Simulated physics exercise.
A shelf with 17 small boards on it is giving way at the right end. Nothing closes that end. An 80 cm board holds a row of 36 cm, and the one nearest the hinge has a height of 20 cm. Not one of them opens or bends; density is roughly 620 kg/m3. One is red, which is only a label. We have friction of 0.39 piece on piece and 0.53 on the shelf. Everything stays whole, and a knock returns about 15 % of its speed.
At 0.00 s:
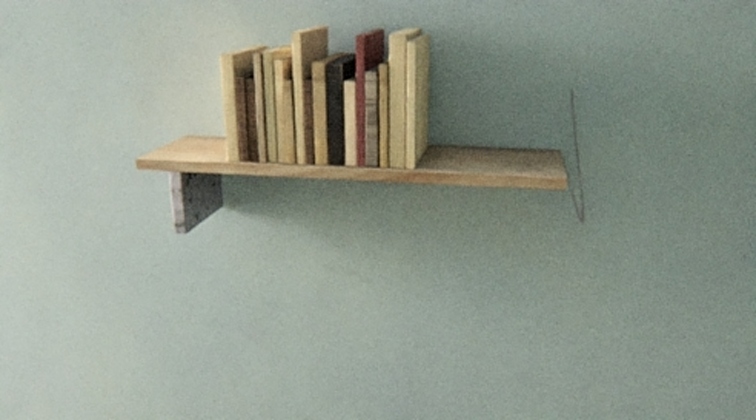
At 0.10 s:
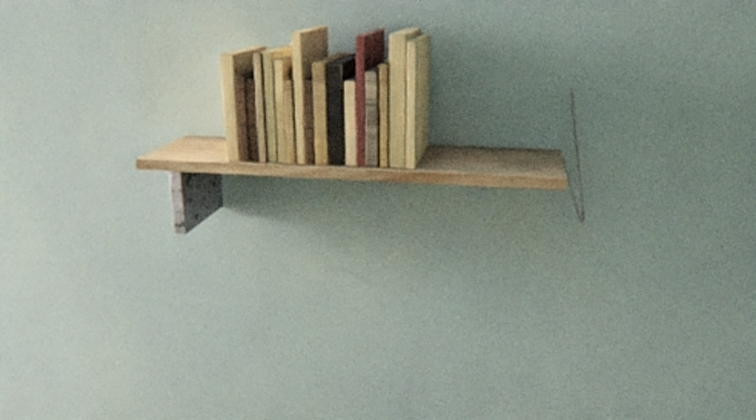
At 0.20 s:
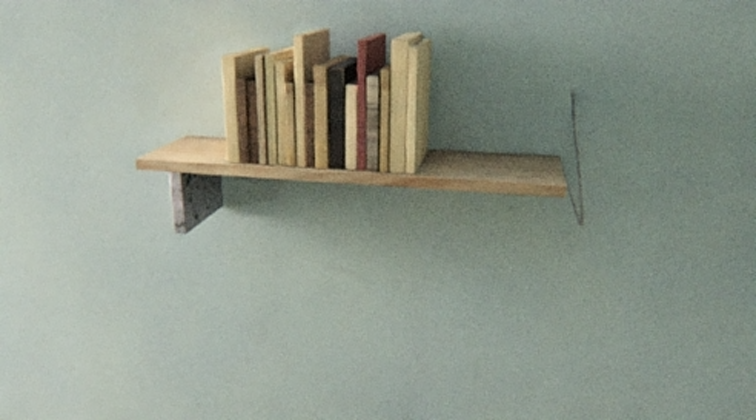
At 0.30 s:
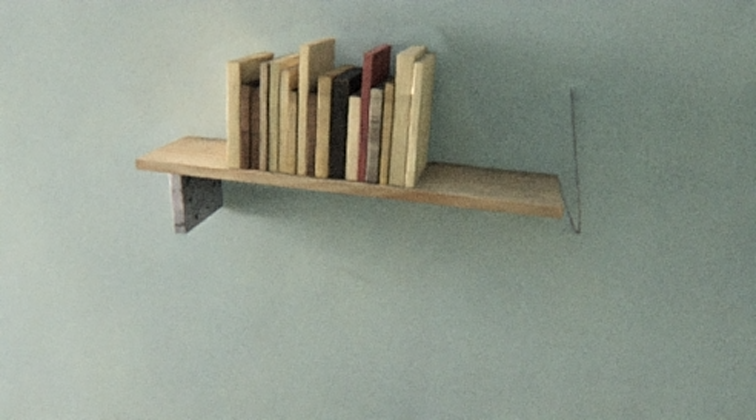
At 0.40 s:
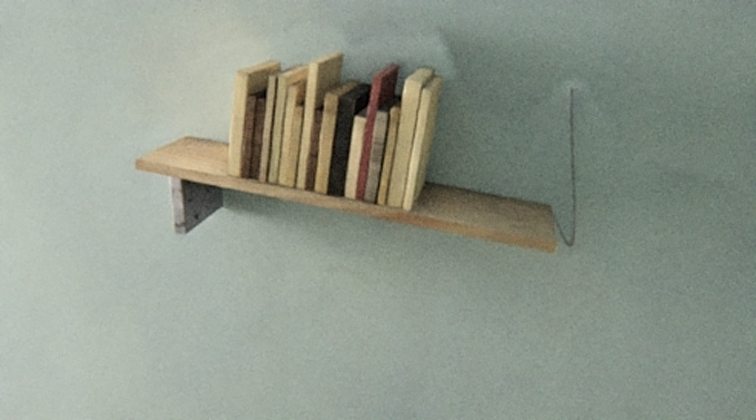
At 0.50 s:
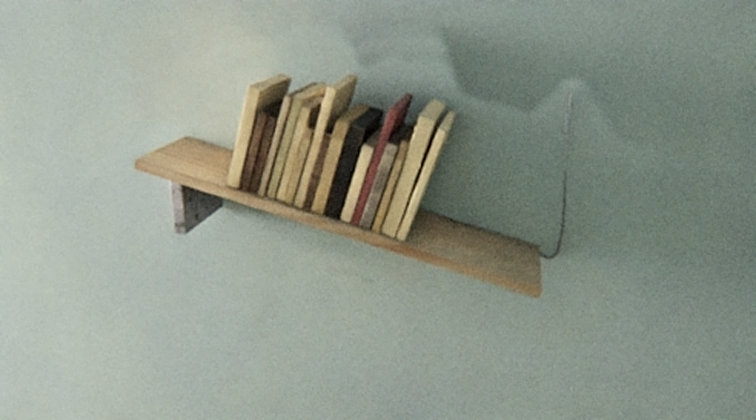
A wooden shelf holding a row of upright, book-like blocks, one of them dark red, stayed level at first, then its right end sank gradually into a clear slope and the blocks leaned to the right.
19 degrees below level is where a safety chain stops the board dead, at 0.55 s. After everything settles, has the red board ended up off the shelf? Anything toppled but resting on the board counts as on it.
No.
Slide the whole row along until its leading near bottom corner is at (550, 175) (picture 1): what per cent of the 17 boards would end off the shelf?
That gives 50 per cent.
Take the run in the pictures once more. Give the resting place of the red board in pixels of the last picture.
End point, last view: About (467, 232).
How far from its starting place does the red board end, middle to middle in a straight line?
About 30 cm from where it started.
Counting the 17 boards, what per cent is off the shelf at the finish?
Share: Approx. 0 %.
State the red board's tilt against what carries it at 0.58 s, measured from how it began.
15°.
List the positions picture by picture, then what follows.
In the first frame (each place is the centre of the face we see best; leans and shifts are taken against what carries them), shelf's free end (549, 184) slope 0°; red board (361, 104); all in place.
Shelf's free end (549, 184) slope 0°; red board (361, 104), in the second frame.
Shelf's free end (549, 191) slope 1°; red board (362, 108), in the third frame.
Shelf's free end (546, 211) slope 4°; red board (365, 120), in the fourth frame.
Shelf's free end (539, 245) slope 8°; red board (368, 140), in the fifth frame.
Shelf's free end (525, 289) slope 15°; red board (373, 170) tilted 4°; steepest lean 5°, the board at (421, 187); 8 have shifted, in the sixth frame.
By 0.58 s, none of the 17 boards off the shelf, 17 disturbed; red board tilted 15°.
By 0.76 s, none of the 17 boards off the shelf, 17 disturbed; red board tilted 47°.
When it is over (1.4 s), none of the 17 boards off the shelf, 17 disturbed; red board on its side. In pixels of the last frame, middles, red board near (467, 232).
